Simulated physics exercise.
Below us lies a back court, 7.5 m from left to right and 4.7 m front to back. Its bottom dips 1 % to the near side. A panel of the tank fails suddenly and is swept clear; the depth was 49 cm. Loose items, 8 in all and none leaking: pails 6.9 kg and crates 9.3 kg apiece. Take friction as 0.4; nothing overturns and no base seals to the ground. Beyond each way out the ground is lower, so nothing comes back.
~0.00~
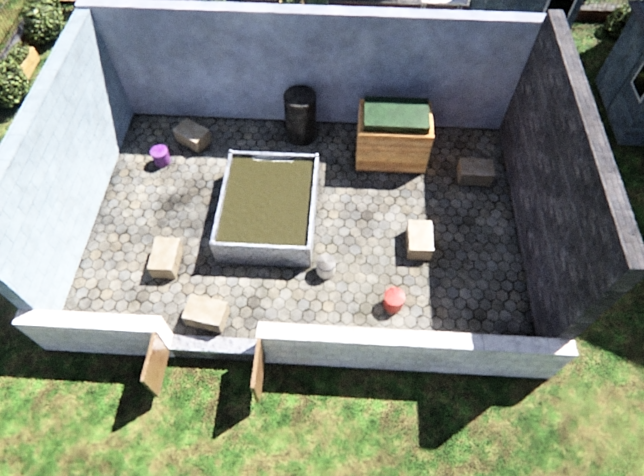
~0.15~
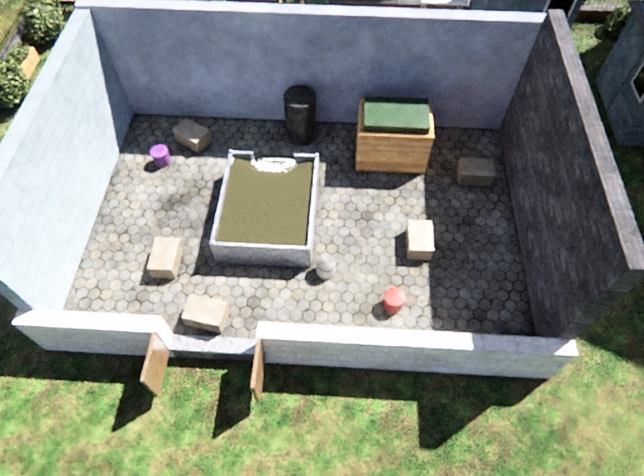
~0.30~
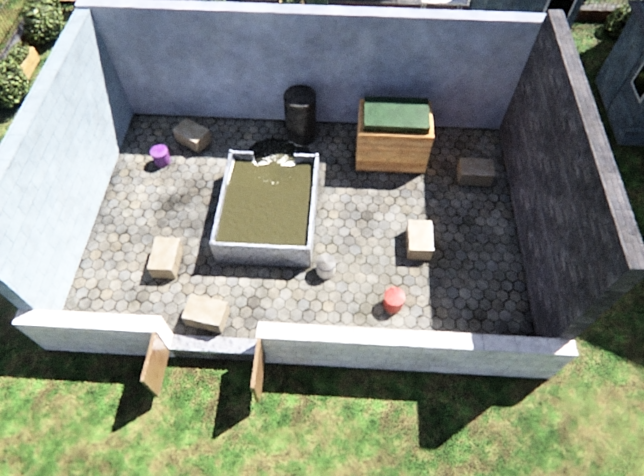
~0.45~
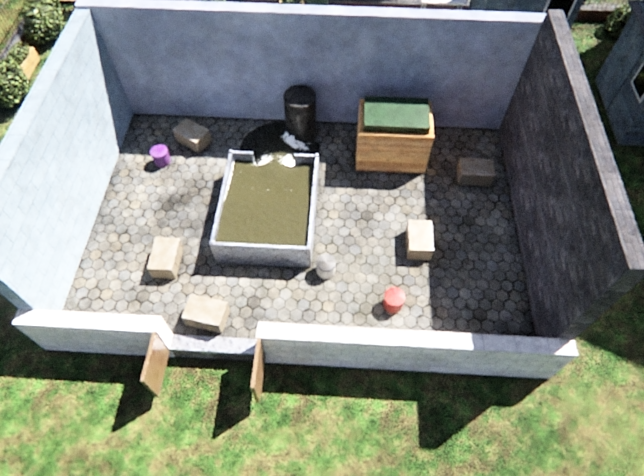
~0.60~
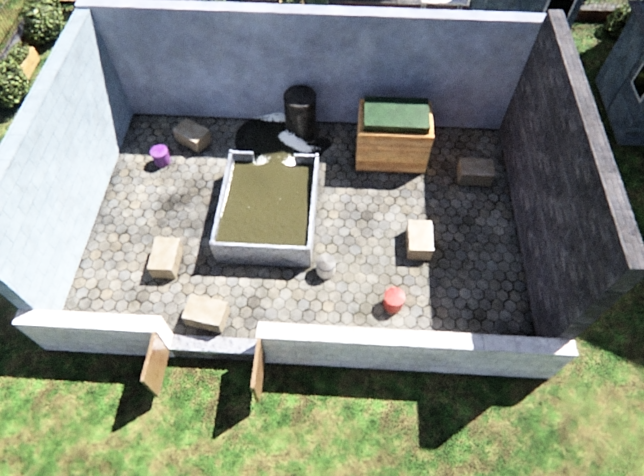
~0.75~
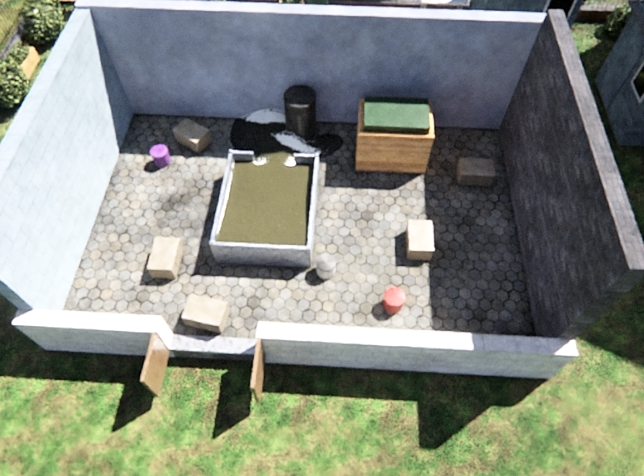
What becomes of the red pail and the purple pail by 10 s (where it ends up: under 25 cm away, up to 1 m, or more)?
The red pail holds its place, the purple pail ends far away.
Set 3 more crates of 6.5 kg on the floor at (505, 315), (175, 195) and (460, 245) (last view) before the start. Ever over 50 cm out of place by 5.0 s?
In that order: Under, less, under.
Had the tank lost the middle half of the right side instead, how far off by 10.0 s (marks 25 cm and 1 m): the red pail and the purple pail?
In that case the red pail slides a little, the purple pail holds its place.
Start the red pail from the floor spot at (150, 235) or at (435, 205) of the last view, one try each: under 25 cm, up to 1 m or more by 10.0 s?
In that order: It stays put; it holds its place.
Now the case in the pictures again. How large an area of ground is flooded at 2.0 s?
About 9.0 m2.
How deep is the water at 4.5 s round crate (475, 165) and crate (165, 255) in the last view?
About 1 and 3 cm.
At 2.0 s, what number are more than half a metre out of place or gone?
By then 0.
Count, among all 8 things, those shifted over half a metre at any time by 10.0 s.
3 of them.
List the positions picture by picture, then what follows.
The red pail at (395, 296), on the bottom; the purple pail at (159, 151) rests on the ground; water covers 2.8 m2; 0 of 8 have shifted, in the first picture.
The red pail at (395, 296), on the bottom; the purple pail at (159, 151) rests on the ground; 3.2 m2 under water; 0 of 8 have shifted, in the second picture.
The red pail at (395, 296) rests on the ground; the purple pail at (159, 151), on the bottom; water covers 3.6 m2; 0 of 8 have shifted, in the third picture.
The red pail at (395, 296) rests on the ground; the purple pail at (159, 151), on the bottom; water covers 4.1 m2; 0 of 8 have shifted, in the fourth picture.
The red pail at (395, 296), on the bottom; the purple pail at (159, 151) rests on the ground; 4.4 m2 under water; 0 of 8 have shifted, in the fifth picture.
The red pail at (395, 296) rests on the ground; the purple pail at (159, 151), on the bottom; water covers 4.8 m2; 0 of 8 have shifted, in the sixth picture.
After 2.0 s the red pail is near (395, 296), 0.0 m from its start, aground; the purple pail is near (157, 152), 0.0 m from its start, aground; 0 of 8 are out; 0 afloat.
After 4.5 s the red pail is near (395, 296), 0.0 m from its start, aground; the purple pail is near (149, 171), 0.5 m from its start, aground; 0 of 8 are out; 0 afloat.
After 7.0 s the red pail is near (395, 296), 0.0 m from its start, aground; the purple pail is near (149, 214), 1.4 m from its start, aground; 0 of 8 are out; 1 afloat.
After 10.0 s the red pail is near (395, 296), 0.0 m from its start, aground; the purple pail is near (149, 215), 1.5 m from its start, aground; 0 of 8 are out; 3 afloat.
